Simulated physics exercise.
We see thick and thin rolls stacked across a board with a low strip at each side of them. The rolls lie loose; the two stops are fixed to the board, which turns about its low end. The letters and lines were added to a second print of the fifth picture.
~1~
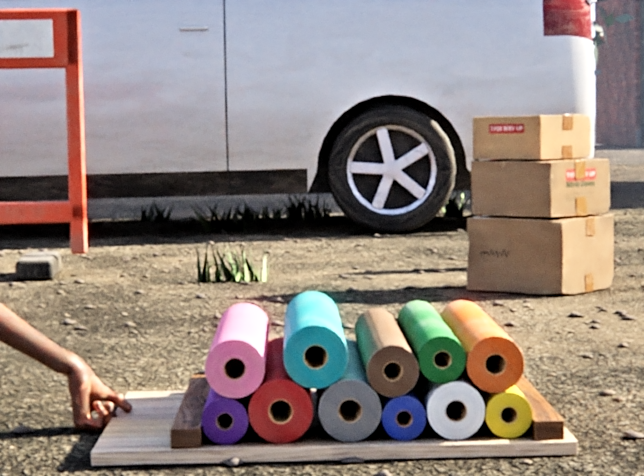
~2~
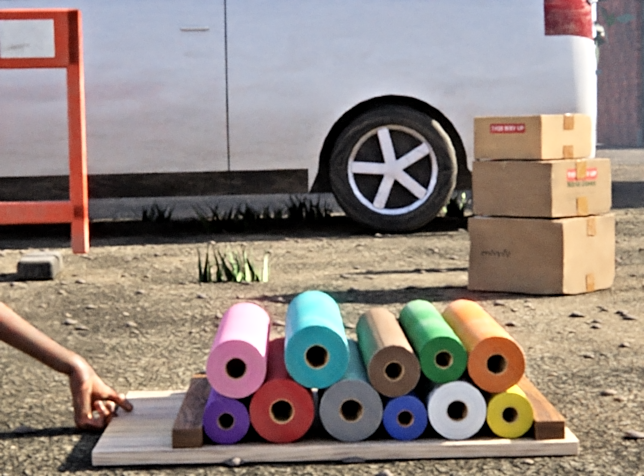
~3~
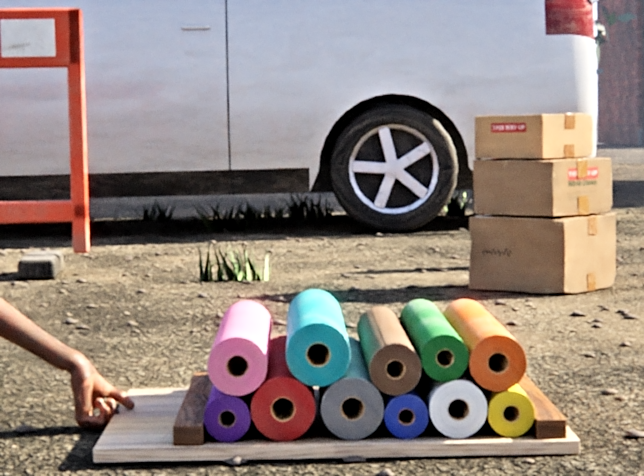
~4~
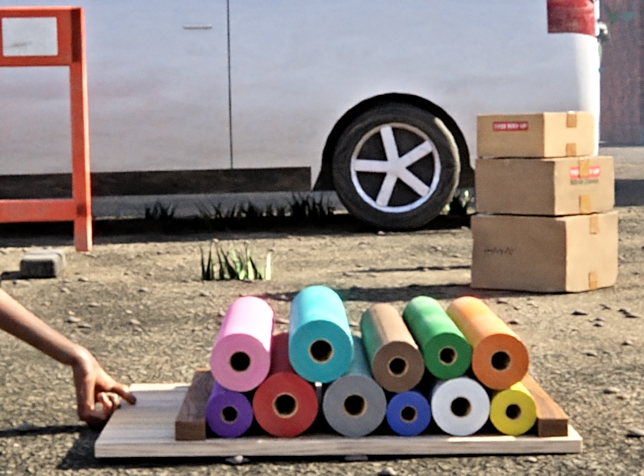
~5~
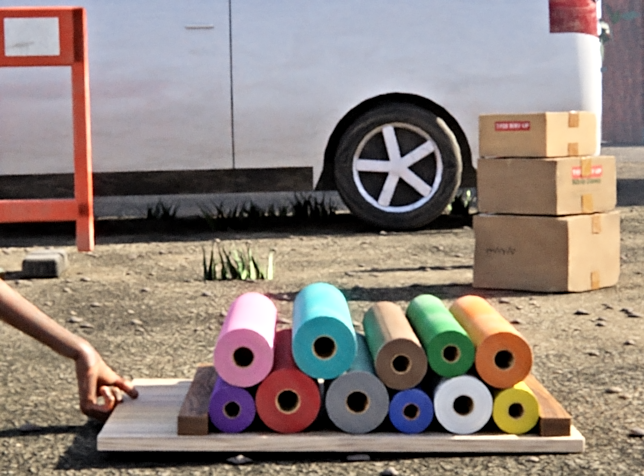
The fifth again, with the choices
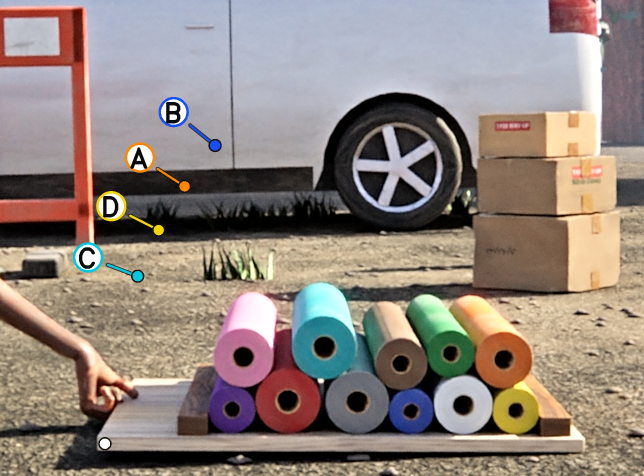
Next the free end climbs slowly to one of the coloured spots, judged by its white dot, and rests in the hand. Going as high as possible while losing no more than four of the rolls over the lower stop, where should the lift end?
Stop at B.
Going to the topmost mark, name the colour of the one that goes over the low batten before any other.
First is the orange one.
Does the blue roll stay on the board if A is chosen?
Yes, with A.
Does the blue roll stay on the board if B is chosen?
Yes.
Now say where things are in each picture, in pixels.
In the first frame, blue roll (404, 418); white roll (456, 410).
In the second frame, brown roll (394, 371).
In the third frame, board (333, 409); purple roll (227, 418); red roll (283, 409); grey roll (352, 408).
In the fourth frame, board (335, 406); purple roll (229, 414); red roll (285, 405).
In the fifth frame, board (337, 403); purple roll (232, 409); red roll (288, 401).
On the marked copy, A at (185, 187); B at (215, 145); C at (138, 276); D at (159, 230); the white dot at (105, 443).
With B. Early on, board at 21°.
Further on, board at 40°.
At the end, board at 40°, four over the low batten (brown, green, turquoise, orange).
As for the rest, A two over the low batten (green, orange); C two over the low batten (green, orange); D two over the low batten (green, orange).
